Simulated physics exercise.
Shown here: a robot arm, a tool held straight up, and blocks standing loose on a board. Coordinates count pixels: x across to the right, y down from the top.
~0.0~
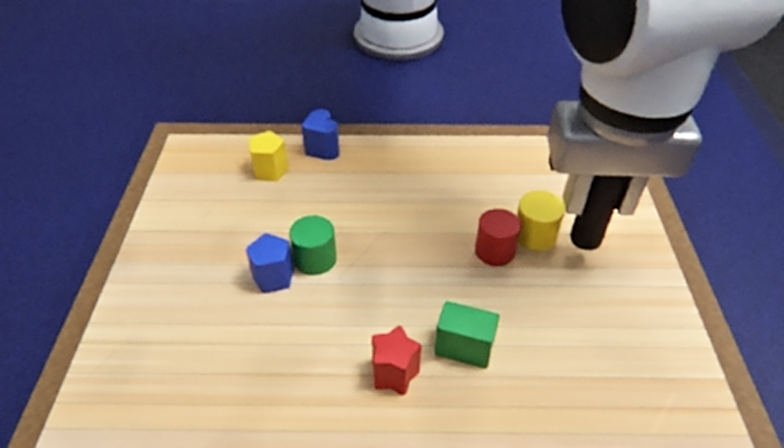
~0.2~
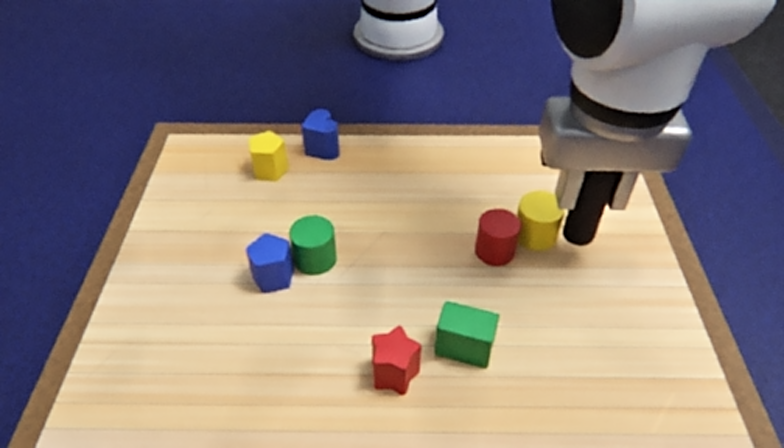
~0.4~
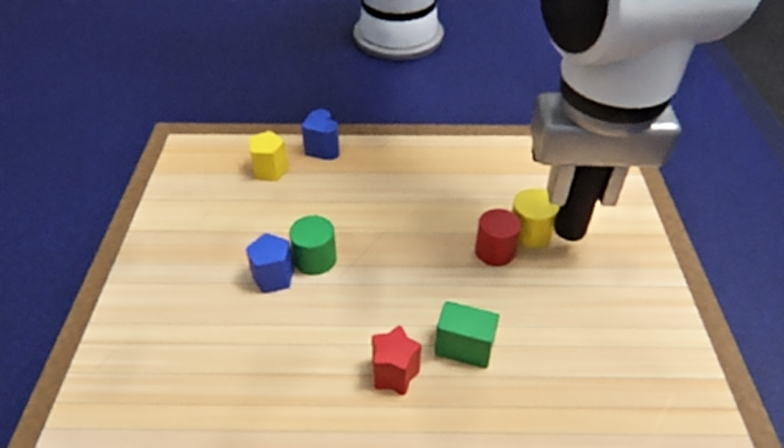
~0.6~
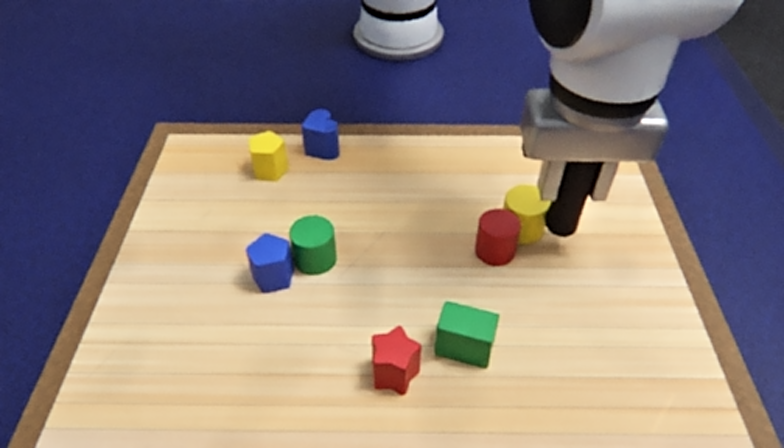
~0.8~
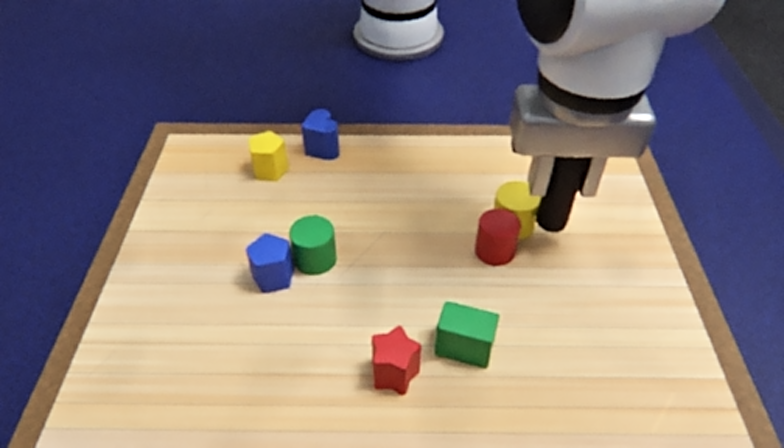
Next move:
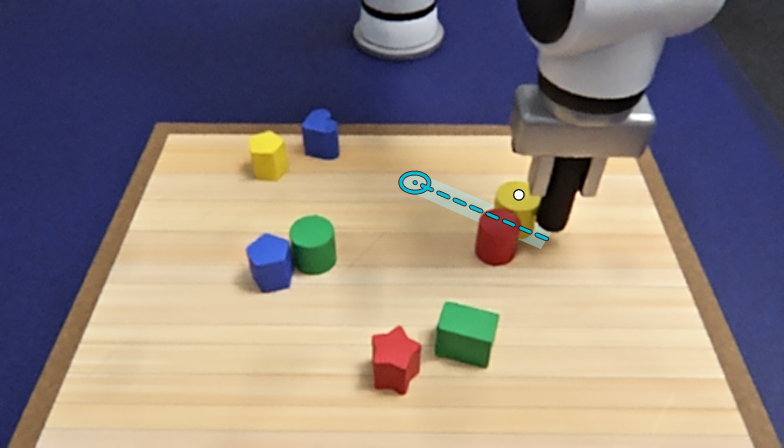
Robot arm moving left over a wooden board, its black tool nudging a yellow cylinder leftward behind a red one.
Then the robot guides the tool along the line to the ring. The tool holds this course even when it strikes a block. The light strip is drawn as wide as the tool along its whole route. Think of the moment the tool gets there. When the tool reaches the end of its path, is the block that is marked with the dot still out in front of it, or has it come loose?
It remains before the tool.
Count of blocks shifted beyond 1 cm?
Going by the path, one of them shifts by more than about 1 cm.
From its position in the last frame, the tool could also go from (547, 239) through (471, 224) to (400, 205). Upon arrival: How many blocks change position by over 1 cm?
It shifts two blocks.
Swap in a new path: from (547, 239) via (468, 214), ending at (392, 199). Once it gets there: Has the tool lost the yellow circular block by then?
Yes, that is what happens.
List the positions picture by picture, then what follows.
In the first frame, lower end of the tool at (585, 240), tops of blocks, red circular block at (500, 222), yellow circular block at (542, 205).
In the second frame, tool at (578, 236), blocks as before.
In the third frame, tool at (570, 231), yellow circular block at (537, 203).
In the fourth frame, tool at (561, 227), yellow circular block at (528, 199).
In the fifth frame, tool at (551, 223), red circular block at (500, 222), yellow circular block at (519, 195).
The drawn path runs in a line from (547, 239) to (415, 182); the dot is on the yellow circular block.
What follows on the original path. One third of the way, tool at (502, 203); yellow circular block at (472, 175).
Two thirds of the way, tool at (458, 184); yellow circular block at (431, 155).
At the end, tool at (415, 166); red circular block not moved; yellow circular block at (395, 136).
